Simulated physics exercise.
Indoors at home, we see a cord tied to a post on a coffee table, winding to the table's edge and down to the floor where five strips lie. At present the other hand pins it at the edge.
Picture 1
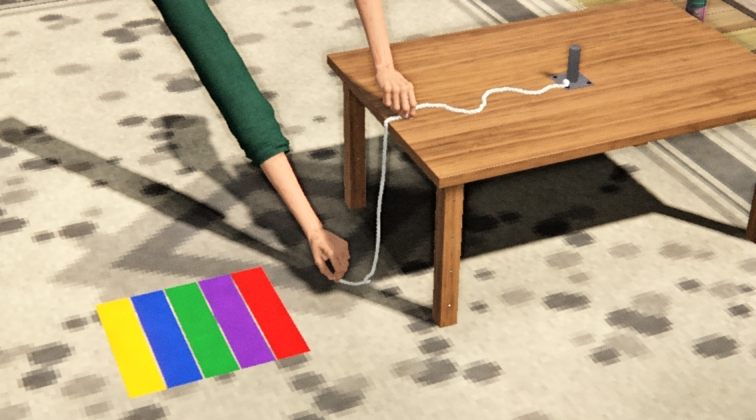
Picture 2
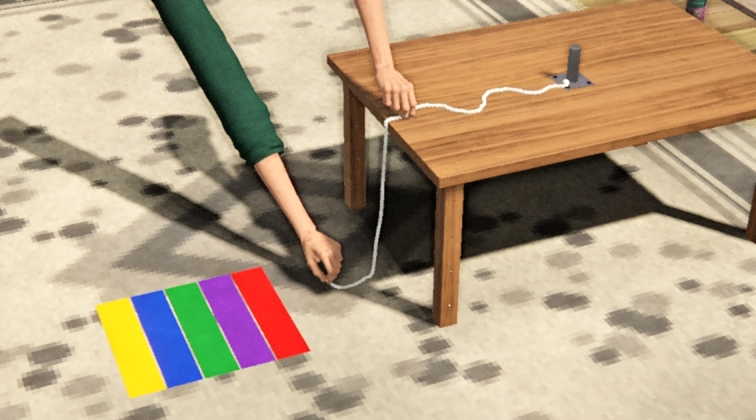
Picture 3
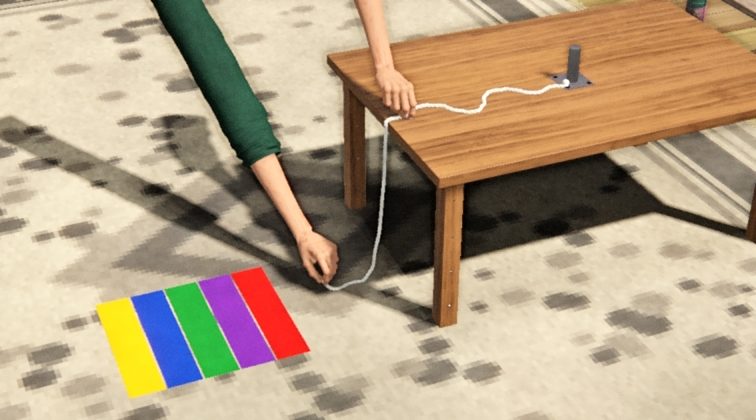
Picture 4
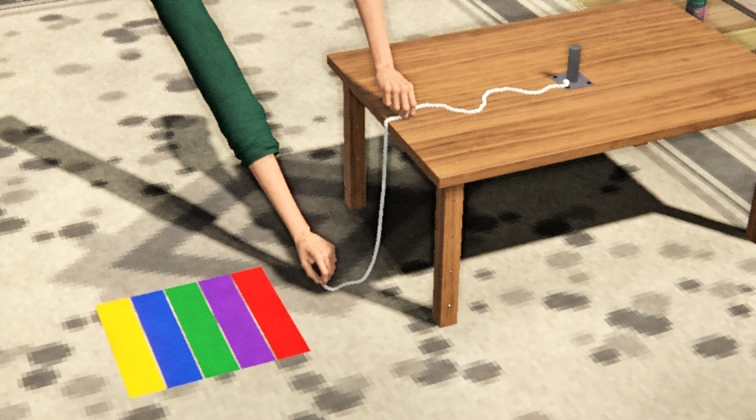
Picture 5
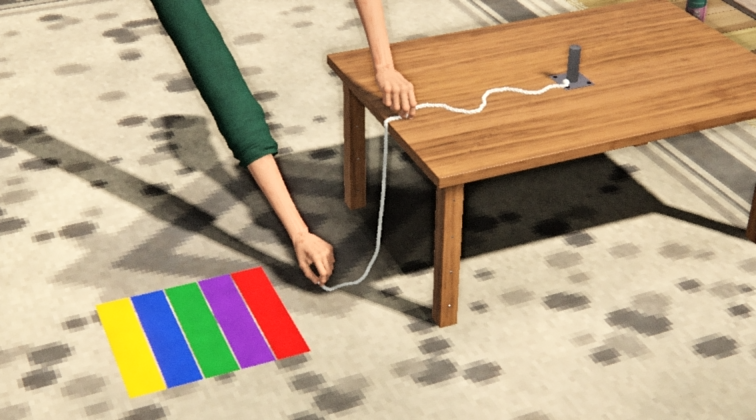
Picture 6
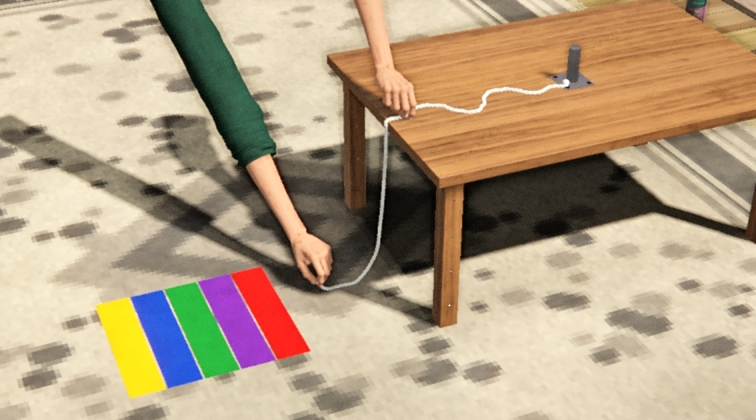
A green-sleeved arm reaches down from the upper left beside a wooden coffee table on a mottled rug, seen from above at an angle. A white cord winds from a dark post to the table's edge, where another hand pins it, and hangs to the floor near yellow, blue, green, purple and red strips. The lower hand draws the cord's end slightly left, then barely moves, while the view stays still.
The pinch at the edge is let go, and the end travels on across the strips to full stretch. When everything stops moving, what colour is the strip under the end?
The strip under the end is blue.
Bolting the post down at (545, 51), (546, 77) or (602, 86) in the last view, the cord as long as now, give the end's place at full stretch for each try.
The places are (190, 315), (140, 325) and (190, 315).
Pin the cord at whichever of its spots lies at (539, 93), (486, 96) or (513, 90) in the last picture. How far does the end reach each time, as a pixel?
It comes to rest around (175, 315), (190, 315) and (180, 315) respectively.
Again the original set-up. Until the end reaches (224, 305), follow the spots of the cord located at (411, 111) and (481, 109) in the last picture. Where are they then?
(384, 138) and (445, 107), approximately.
Early on, end near (224, 305); over purple.
Midway, end near (186, 314); over green.
At the end of the slack, end near (165, 319); over blue. It halts on the blue strip.
